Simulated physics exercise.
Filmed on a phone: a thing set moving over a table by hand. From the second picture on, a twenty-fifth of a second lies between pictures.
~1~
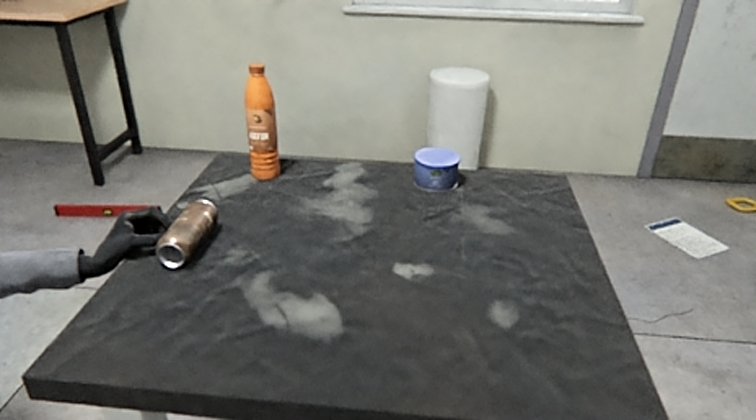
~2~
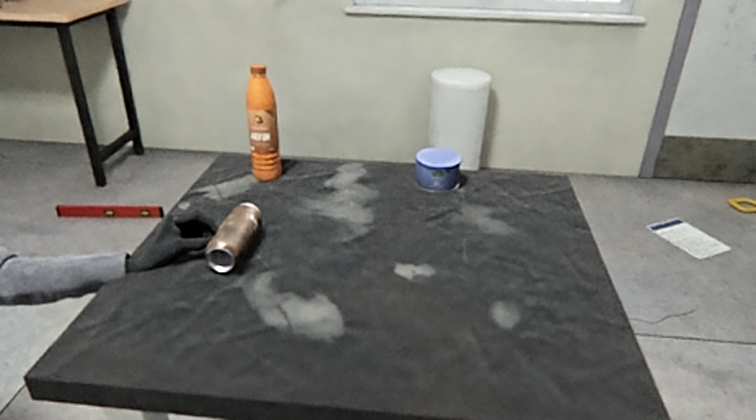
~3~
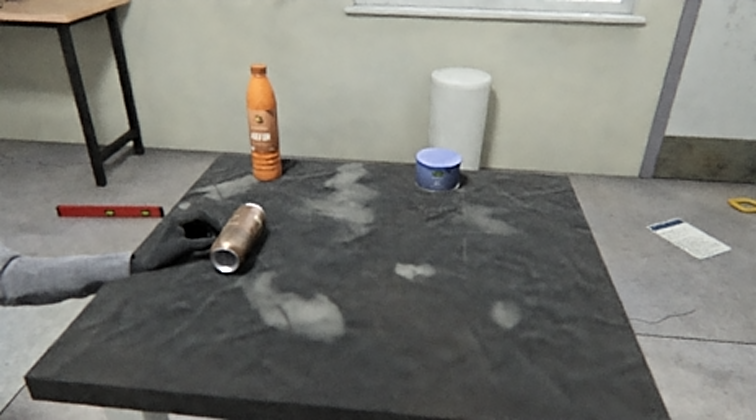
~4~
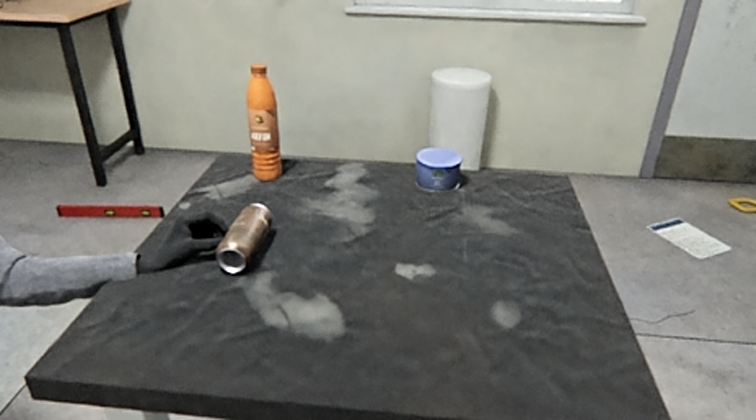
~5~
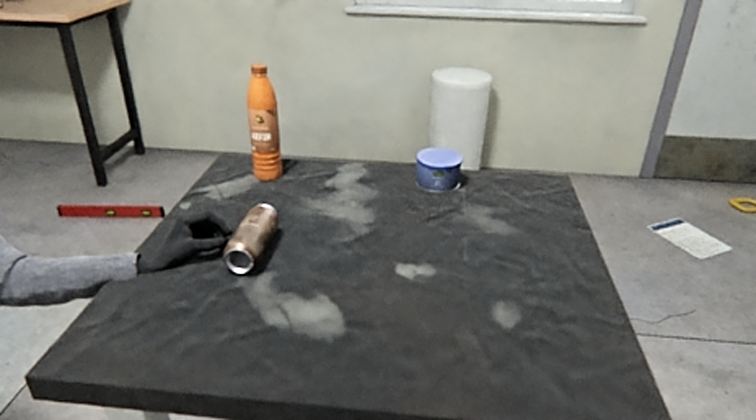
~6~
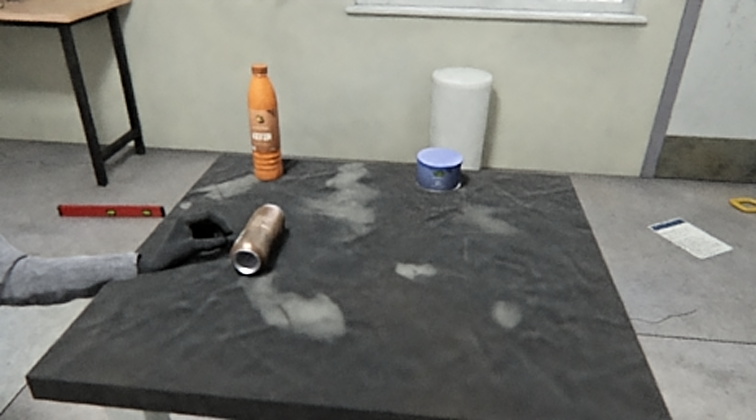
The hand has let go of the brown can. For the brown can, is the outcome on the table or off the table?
The brown can stays on the table.
Then, 0.30 s past the last view, brown can displaced about its own width near (301, 241).
Then, 0.60 s past the last view, brown can displaced well along near (332, 243).
Finally, moved from the start, brown can. Final places as the last picture's camera would see them, brown can near (361, 245).
